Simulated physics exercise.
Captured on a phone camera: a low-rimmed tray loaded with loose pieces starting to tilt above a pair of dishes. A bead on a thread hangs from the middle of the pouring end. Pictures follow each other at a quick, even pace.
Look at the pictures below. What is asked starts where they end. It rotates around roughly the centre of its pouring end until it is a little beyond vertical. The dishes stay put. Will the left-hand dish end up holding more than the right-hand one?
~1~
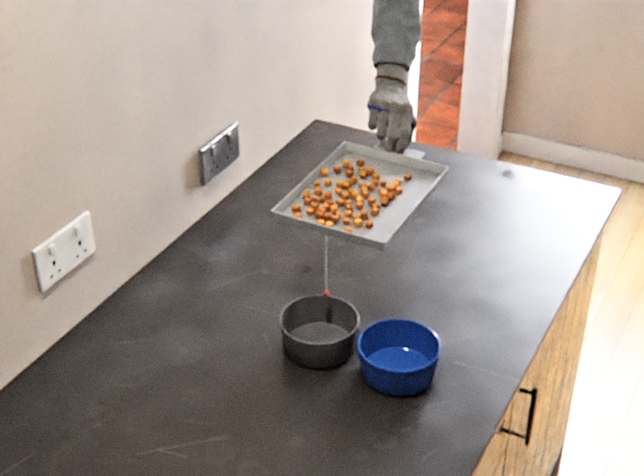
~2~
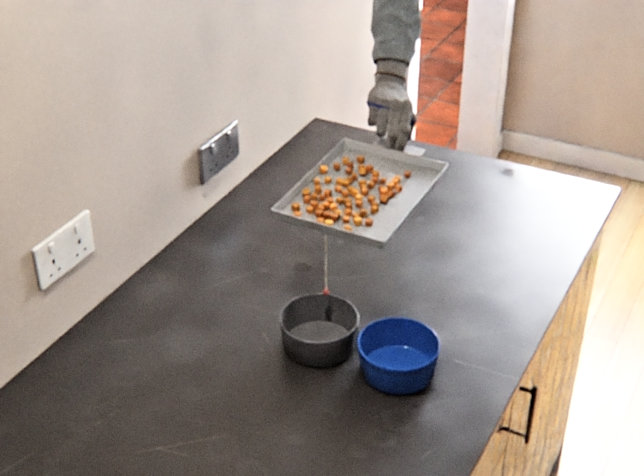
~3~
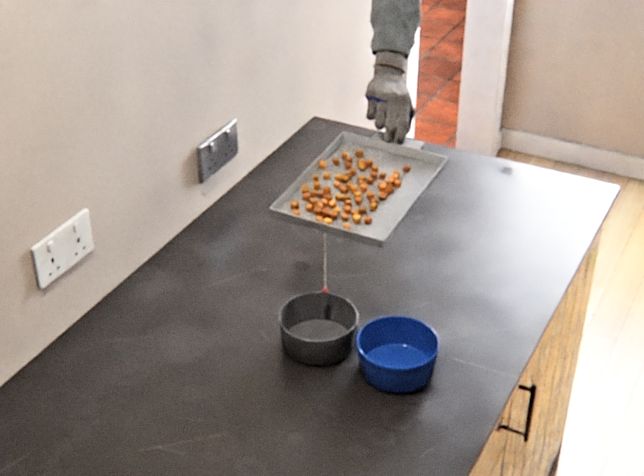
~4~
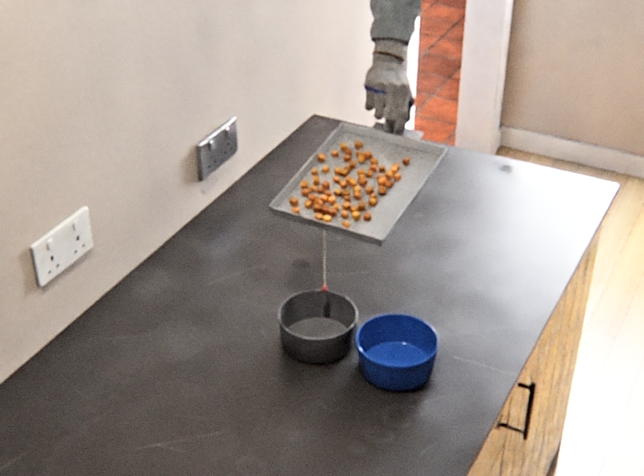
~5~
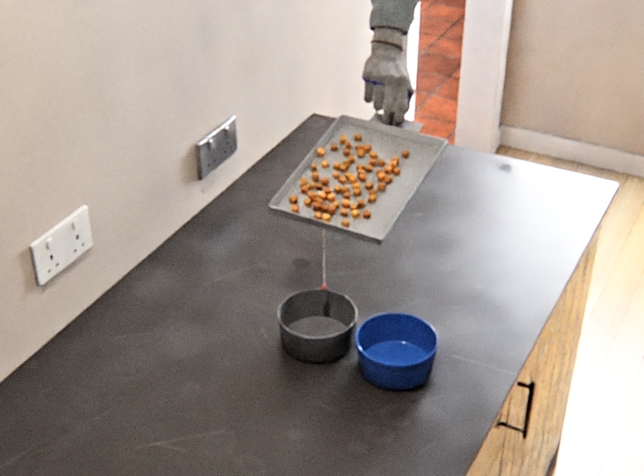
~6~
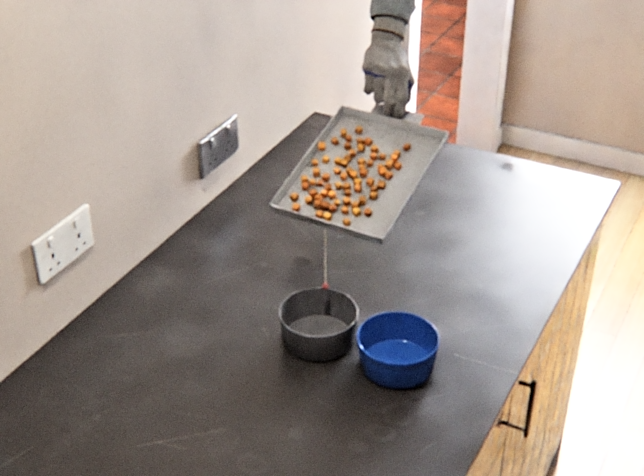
Yes.
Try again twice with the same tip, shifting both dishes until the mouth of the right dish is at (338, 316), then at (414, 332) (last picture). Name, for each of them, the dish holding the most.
Case one: The dish at right. Case two: The dish at left.
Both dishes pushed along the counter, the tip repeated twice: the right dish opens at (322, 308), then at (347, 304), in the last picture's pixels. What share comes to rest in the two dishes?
First case 60 in a hundred, second case 40 in a hundred.
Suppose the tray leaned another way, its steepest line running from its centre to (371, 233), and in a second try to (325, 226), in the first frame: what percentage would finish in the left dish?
Case one near 40 %; case two near 50 %.
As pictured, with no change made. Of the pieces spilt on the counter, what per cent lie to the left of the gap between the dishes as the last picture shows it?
Close to 100 %.
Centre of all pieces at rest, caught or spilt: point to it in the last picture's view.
Roughly at (312, 342), give or take.
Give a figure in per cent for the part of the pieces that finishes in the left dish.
It comes to around 60 per cent of the load.
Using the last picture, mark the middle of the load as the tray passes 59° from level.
The load's middle is around (330, 211).
Soon after the last picture, tray tipped steeply; nearly all on the tray; a stray few in the air.
A little later, tray tipped right over; most on the tray; a stray few in the right dish; a small part in the left dish; a stray few outside both; a small part in the air.
Later still, tray tipped past a quarter turn; about a quarter in the right dish; about two thirds in the left dish; about a quarter outside both.
At rest, tray tipped past a quarter turn; about a quarter in the right dish; about two thirds in the left dish; about a quarter outside both.
